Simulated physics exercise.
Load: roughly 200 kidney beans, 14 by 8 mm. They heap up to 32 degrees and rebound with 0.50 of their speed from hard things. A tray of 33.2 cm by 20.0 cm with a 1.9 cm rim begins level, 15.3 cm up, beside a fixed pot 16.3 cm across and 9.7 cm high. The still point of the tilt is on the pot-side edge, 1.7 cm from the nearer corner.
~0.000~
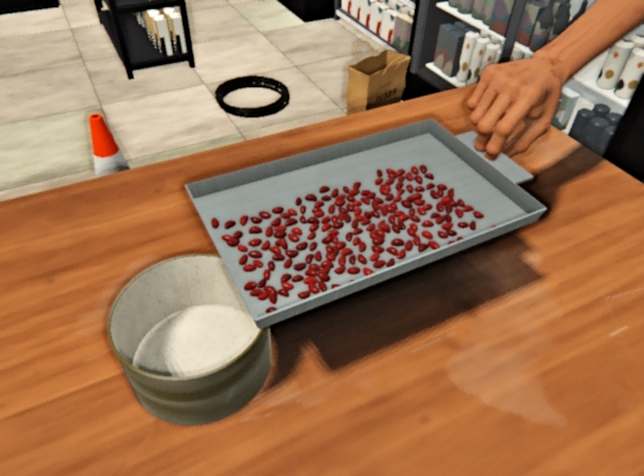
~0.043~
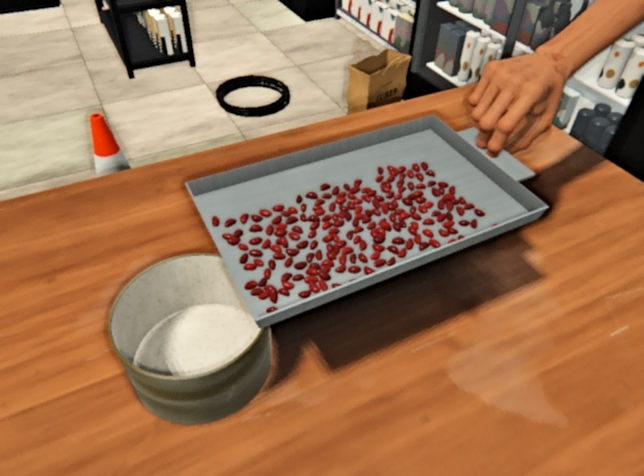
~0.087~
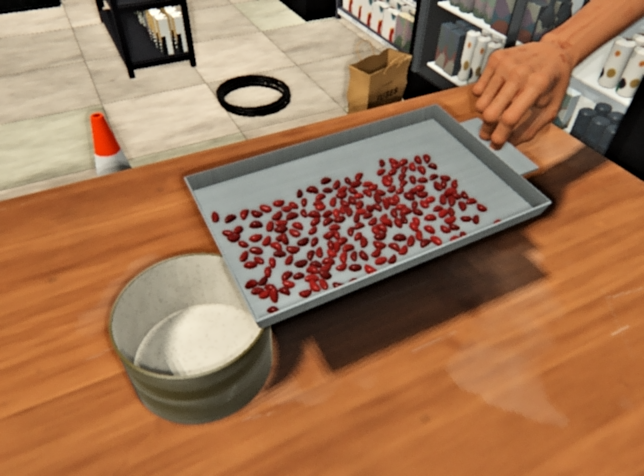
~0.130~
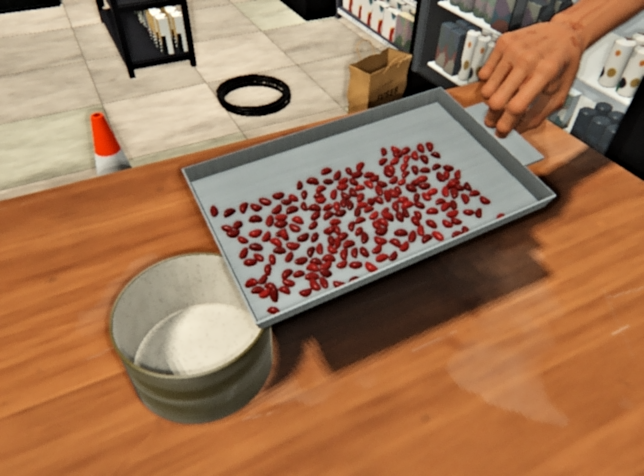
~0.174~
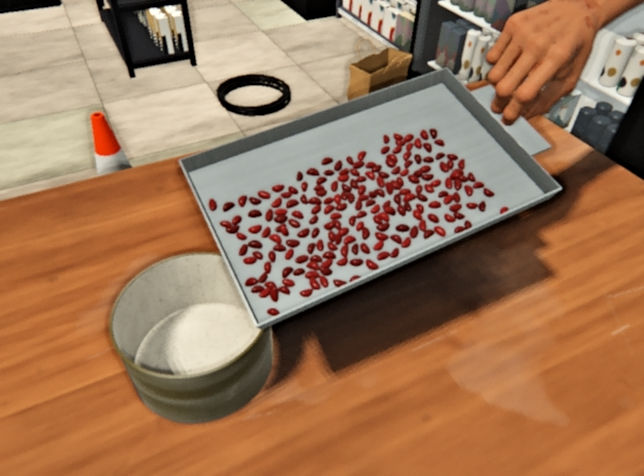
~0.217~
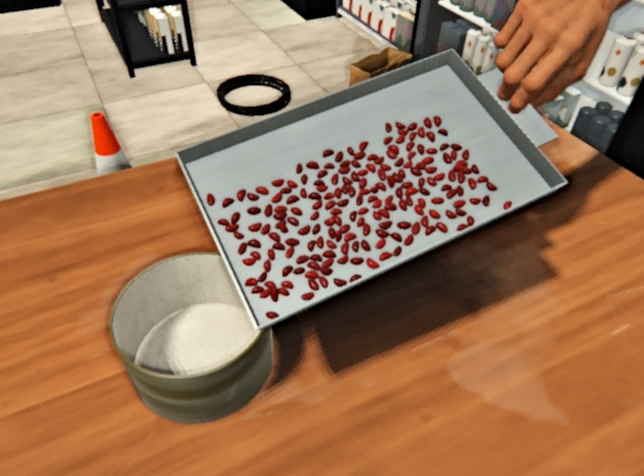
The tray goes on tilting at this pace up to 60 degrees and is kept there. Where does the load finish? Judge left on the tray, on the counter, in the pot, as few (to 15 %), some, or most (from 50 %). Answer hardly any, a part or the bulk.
Left on the tray: The bulk; on the counter: A part; in the pot: Hardly any.
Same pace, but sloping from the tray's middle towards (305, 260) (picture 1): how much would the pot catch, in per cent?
Some 15 per cent.
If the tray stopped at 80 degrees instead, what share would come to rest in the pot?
It would be near 0 per cent.
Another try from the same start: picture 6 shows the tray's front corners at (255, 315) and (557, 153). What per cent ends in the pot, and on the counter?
Pot 30, counter 10.
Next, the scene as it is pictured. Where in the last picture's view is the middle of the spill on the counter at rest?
At about (292, 463).
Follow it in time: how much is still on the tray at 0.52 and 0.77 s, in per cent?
In turn: 100, 80.
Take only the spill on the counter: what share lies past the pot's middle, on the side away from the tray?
Some 30 per cent.
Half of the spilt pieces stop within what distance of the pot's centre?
Some 18 cm.
Then, at 0.40 s, tilt 41 degrees; the tray holds 100 %, the pot 0 %.
After 0.52 s, tilt 55 degrees; the tray holds 100 %, the pot 0 %.
After 0.77 s, tilt 60 degrees; the tray holds 80 %, the pot 0 %.
At rest (2.4 s), tray 65 %, counter 35 %, pot 0 %.
